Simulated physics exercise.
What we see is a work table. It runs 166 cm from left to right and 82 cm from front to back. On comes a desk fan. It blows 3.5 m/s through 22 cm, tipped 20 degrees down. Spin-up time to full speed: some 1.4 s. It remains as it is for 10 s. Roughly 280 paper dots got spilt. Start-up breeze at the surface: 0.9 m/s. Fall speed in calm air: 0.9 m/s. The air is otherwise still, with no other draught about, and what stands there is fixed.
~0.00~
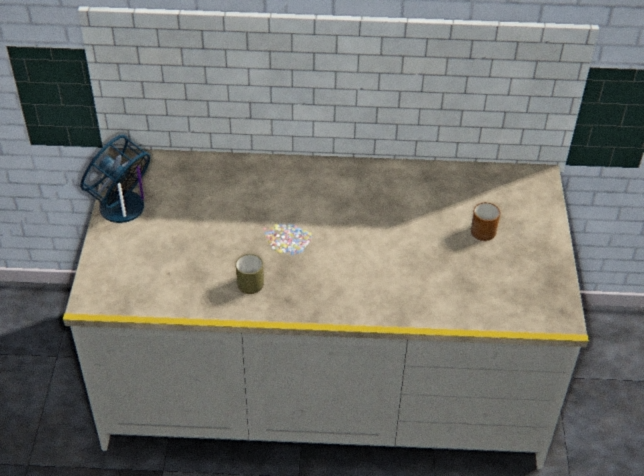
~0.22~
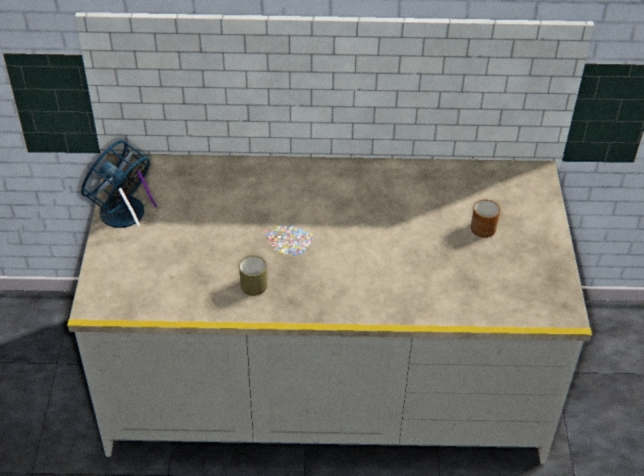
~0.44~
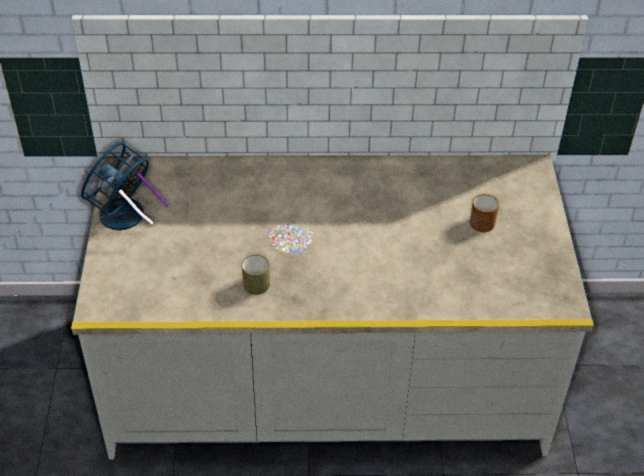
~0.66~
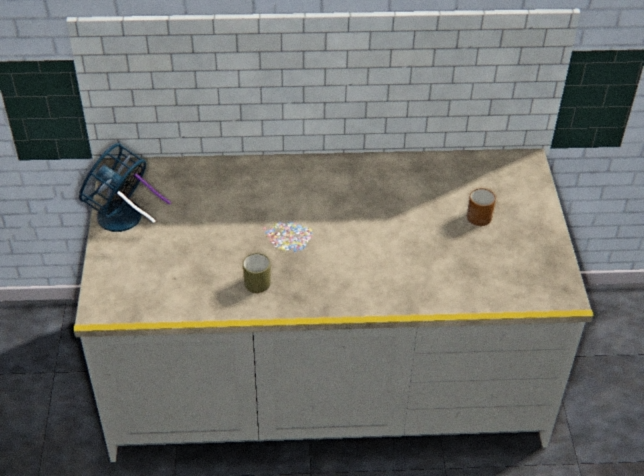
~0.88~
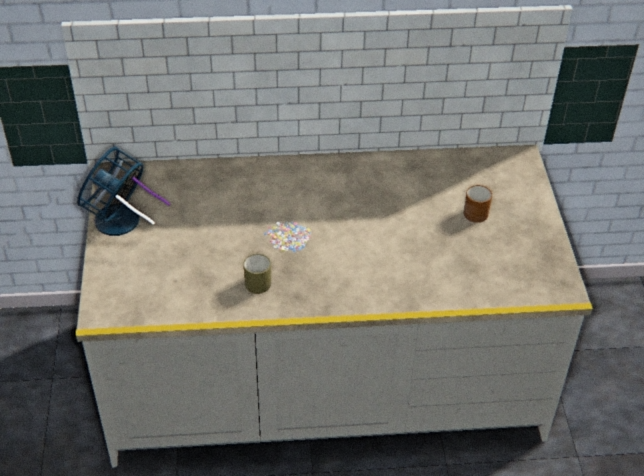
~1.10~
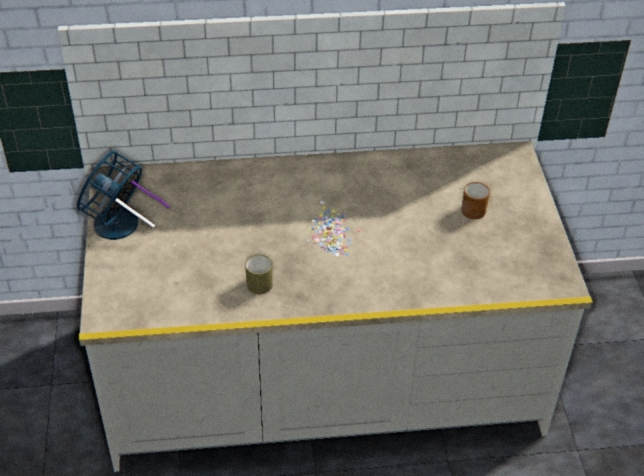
On a work table, a desk fan blows and scattered paper dots slide right between two mugs.
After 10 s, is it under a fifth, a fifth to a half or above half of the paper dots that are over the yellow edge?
It is under twenty percent.
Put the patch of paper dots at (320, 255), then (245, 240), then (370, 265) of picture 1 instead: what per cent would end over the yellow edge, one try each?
First try near 15 %, second near 10 %, third near 15 %.
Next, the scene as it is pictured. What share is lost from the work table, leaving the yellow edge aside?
80 %.
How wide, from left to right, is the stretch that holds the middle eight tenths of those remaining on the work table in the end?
Roughly 30 cm from left to right.
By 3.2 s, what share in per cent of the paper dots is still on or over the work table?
Roughly 30 %.
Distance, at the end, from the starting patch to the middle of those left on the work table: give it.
70 cm.
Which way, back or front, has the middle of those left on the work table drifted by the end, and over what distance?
It drifted toward the rear, roughly 15 cm.
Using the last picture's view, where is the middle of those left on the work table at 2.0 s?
Around pixel (487, 195).
After 2.0 s, 0 % are over the yellow edge; the middle of those still in play is near (501, 218); 10 % have settled or left.
After 3.2 s, 0 % are over the yellow edge; the middle of those still in play is near (463, 208); 76 % have settled or left.
After 5.5 s, 0 % are over the yellow edge; the middle of those still in play is near (463, 204); 86 % have settled or left.
After 10.0 s, at the end, 0 % are over the yellow edge; the middle of those still in play is near (477, 195).
